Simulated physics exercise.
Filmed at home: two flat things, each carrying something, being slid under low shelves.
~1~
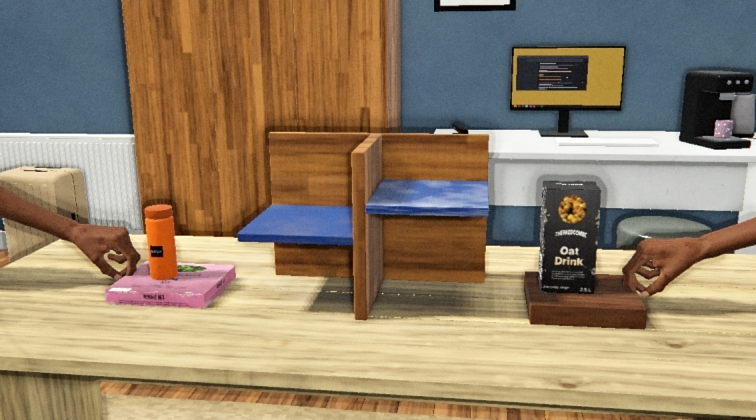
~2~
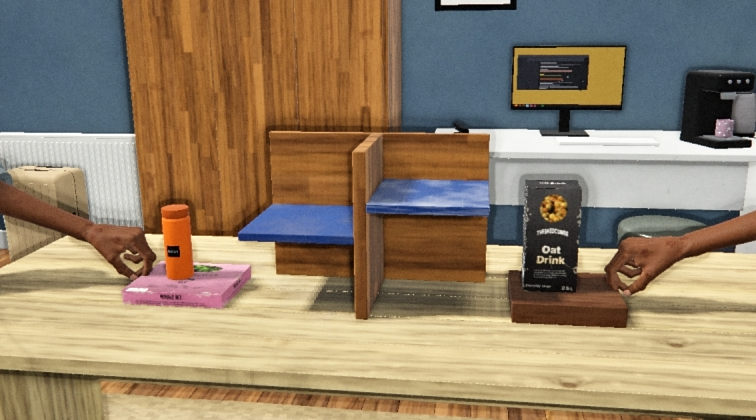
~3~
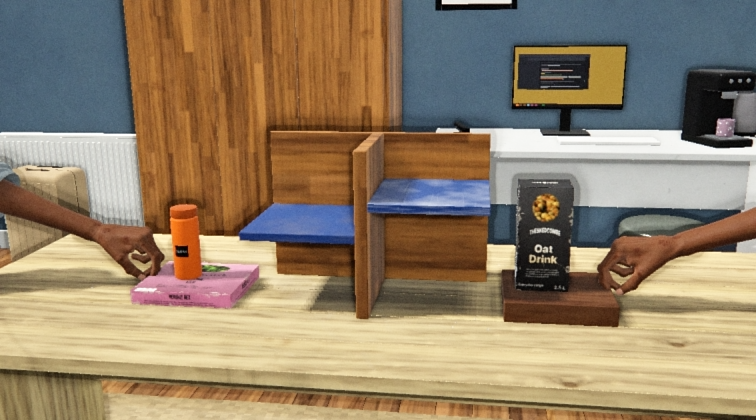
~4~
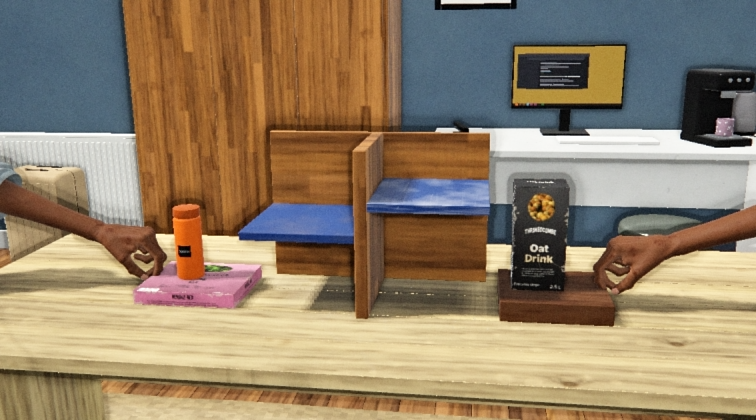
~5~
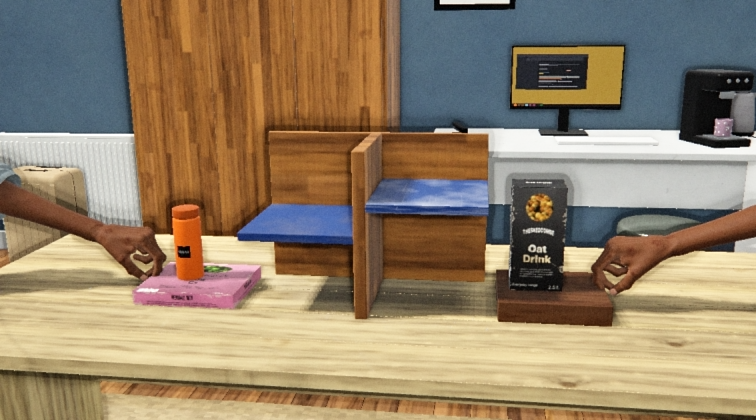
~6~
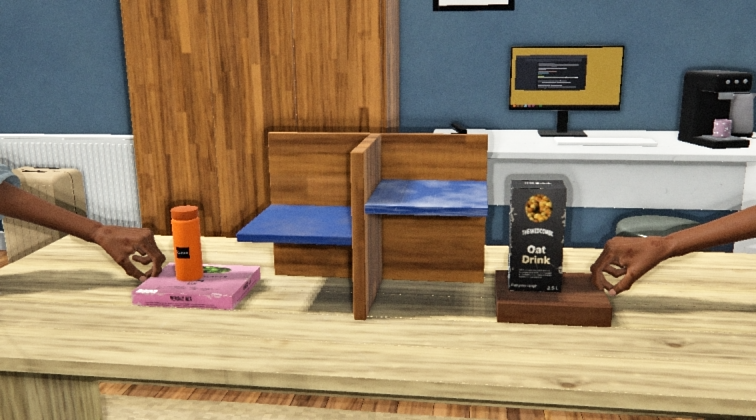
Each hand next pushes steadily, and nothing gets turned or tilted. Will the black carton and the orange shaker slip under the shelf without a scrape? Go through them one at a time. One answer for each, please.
One at a time: The black carton gets scraped; the orange shaker gets scraped.
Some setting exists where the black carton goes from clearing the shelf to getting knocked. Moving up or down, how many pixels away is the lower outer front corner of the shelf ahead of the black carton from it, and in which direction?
You'd need to move it up by some 20 pixels.
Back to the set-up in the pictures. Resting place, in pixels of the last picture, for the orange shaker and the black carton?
The orange shaker ends at (232, 272) and the black carton at (534, 271).
Then, 1.12 s on from there, black carton turned 24° from its first pose near (503, 229); orange shaker riding along near (238, 246).
Then, 1.50 s on from there, black carton on its side near (524, 254); orange shaker turned 19° from its first pose near (248, 243).
Then, 1.76 s on from there, black carton on its side near (537, 270); orange shaker turned 46° from its first pose near (246, 247).
In the end, the black carton is knocked back, near (534, 271); the orange shaker is knocked back, near (232, 272).
